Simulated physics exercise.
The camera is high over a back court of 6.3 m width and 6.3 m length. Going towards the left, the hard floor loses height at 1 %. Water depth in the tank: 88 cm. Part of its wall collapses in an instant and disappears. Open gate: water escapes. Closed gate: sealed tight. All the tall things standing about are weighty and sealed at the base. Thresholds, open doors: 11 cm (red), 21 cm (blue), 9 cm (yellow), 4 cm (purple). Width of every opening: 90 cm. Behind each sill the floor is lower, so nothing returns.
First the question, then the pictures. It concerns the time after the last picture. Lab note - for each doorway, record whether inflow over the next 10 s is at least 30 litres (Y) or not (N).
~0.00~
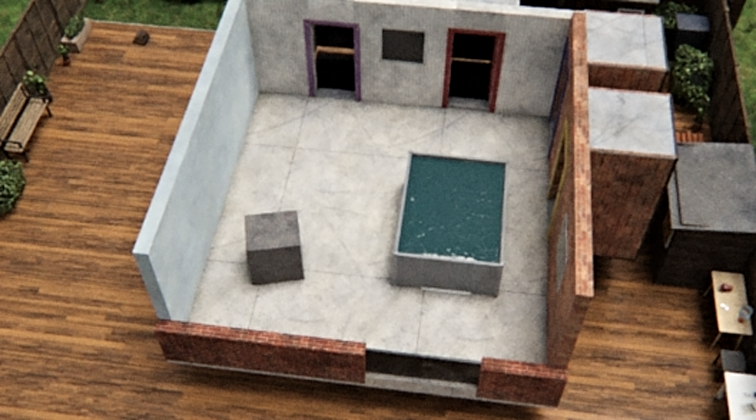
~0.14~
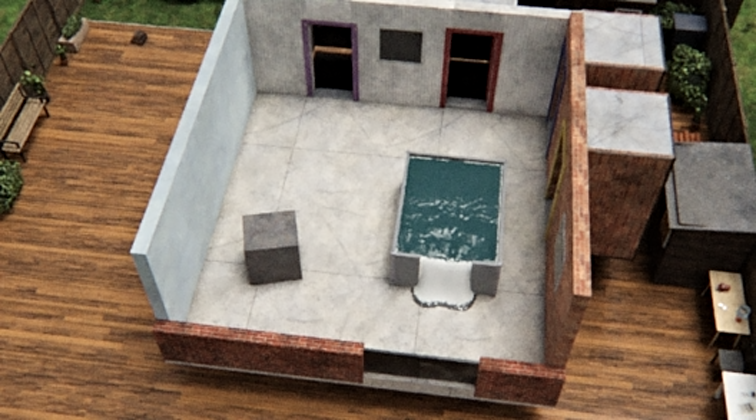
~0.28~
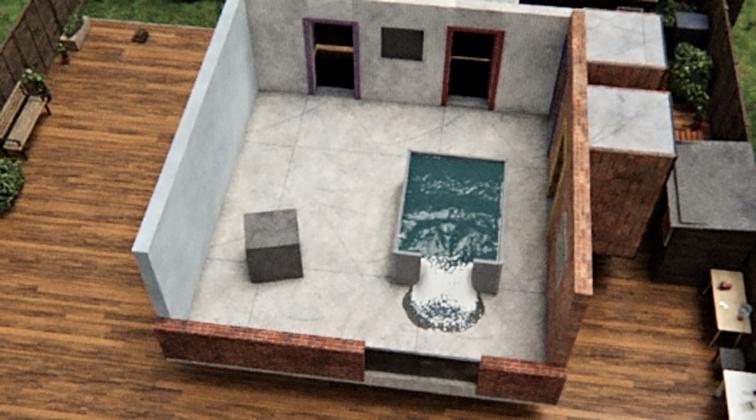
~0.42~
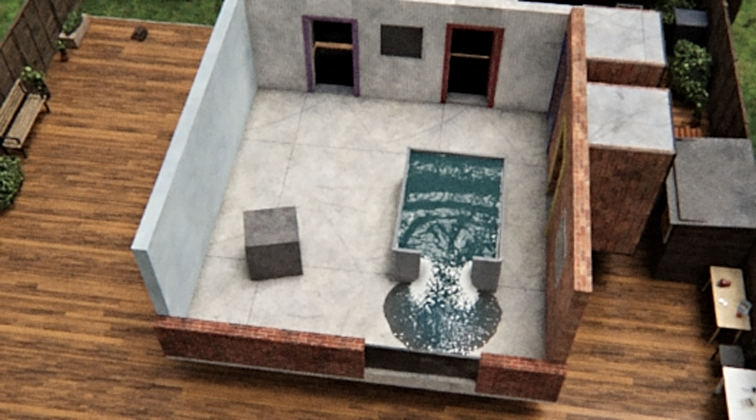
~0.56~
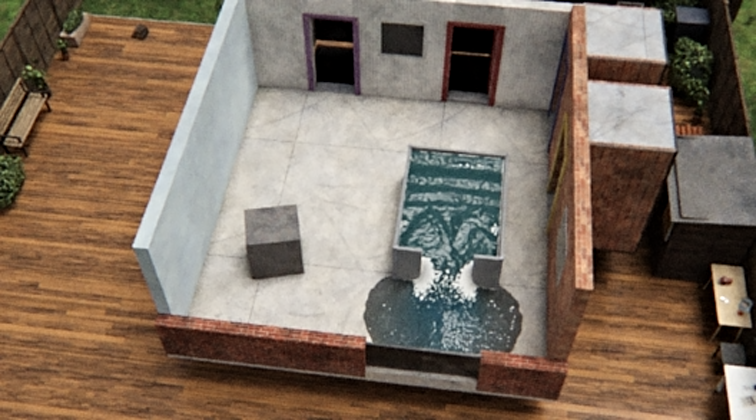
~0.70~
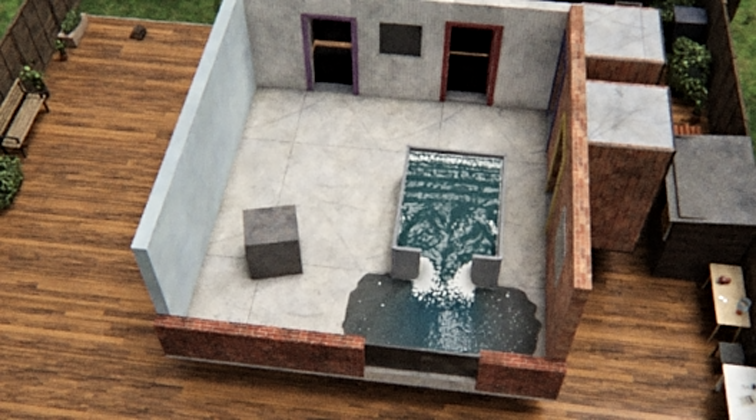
Record: Red door N; blue door N; yellow door N; purple door Y.
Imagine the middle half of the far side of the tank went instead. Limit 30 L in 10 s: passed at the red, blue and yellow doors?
Red beyond, blue beyond, yellow short.
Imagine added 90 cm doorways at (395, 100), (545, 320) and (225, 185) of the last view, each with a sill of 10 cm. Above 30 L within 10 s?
Less, more, less.
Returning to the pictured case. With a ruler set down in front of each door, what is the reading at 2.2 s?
Centimetres: Red 0 / blue 0 / yellow 0 / purple 0.
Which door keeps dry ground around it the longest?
The purple door is last.
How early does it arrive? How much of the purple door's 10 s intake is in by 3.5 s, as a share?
It comes to about 0 per cent.
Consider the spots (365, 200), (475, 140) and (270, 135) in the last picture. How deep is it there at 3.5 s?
0, 1 and 0 cm, respectively.
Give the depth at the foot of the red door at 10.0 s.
Roughly 7.5 centimetres.
After 1.4 s water covers 20 % of the floor and is deepest (62 cm) near (532, 376); red door not reached, blue door not reached, yellow door not reached, purple door not reached.
After 2.2 s water covers 30 % of the floor and is deepest (49 cm) near (532, 376); red door not reached, blue door not reached, yellow door not reached, purple door not reached.
After 3.5 s water covers 55 % of the floor and is deepest (32 cm) near (191, 338); red door not reached, blue door 9 cm at the sill, 0 L in, yellow door 4 cm at the sill, 0 L in, purple door not reached.
After 6.0 s water covers 90 % of the floor and is deepest (24 cm) near (181, 337); red door 10 cm at the sill, 1 L in, blue door 16 cm at the sill, 6 L in, yellow door 11 cm at the sill, 2 L in, purple door 15 cm at the sill, 16 L in.
After 10.0 s water covers 95 % of the floor and is deepest (18 cm) near (231, 174); red door 8 cm at the sill, 3 L in, blue door 11 cm at the sill, 7 L in, yellow door 6 cm at the sill, 4 L in, purple door 14 cm at the sill, 175 L in.
